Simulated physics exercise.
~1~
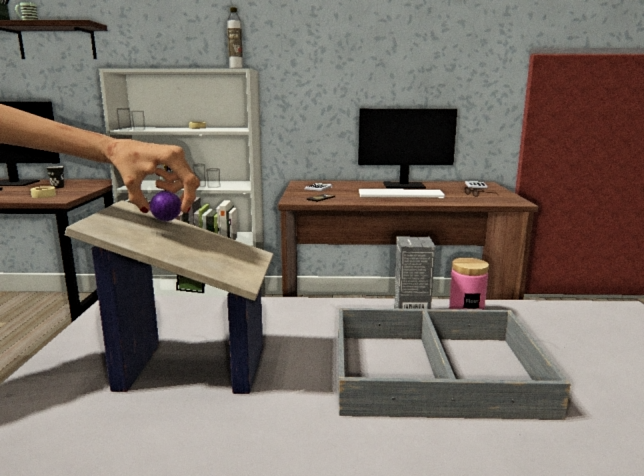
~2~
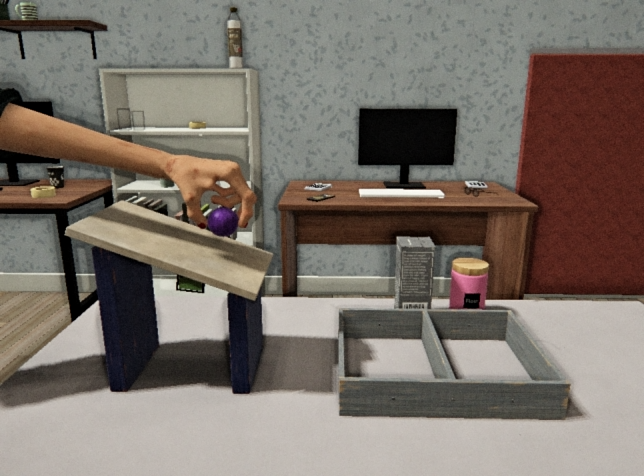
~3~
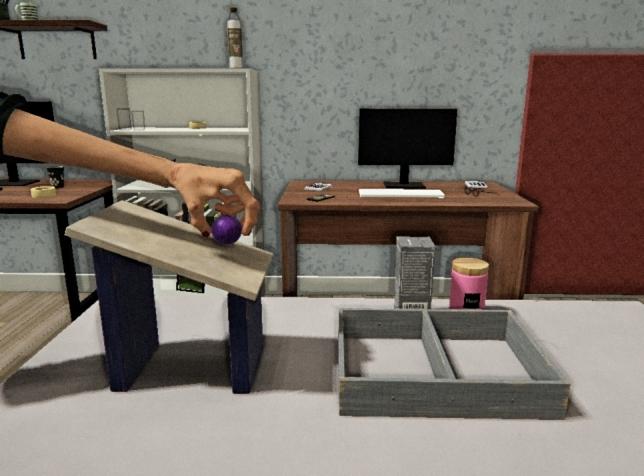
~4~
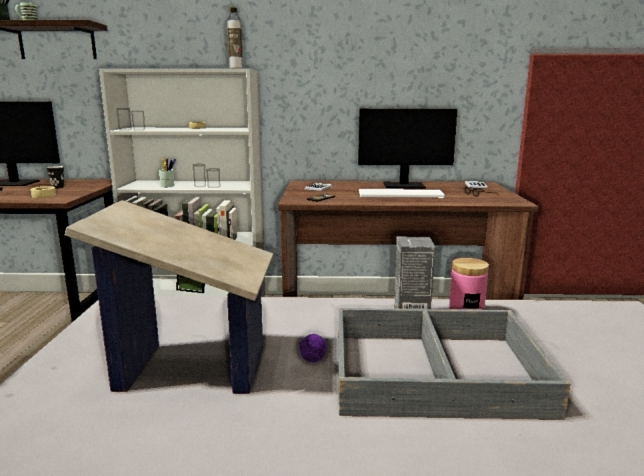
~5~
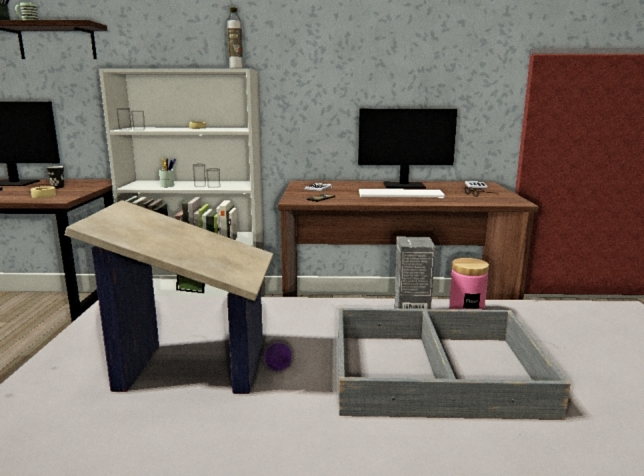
On a table, a hand releases a purple ball above a ramp, and it ends outside the tray.
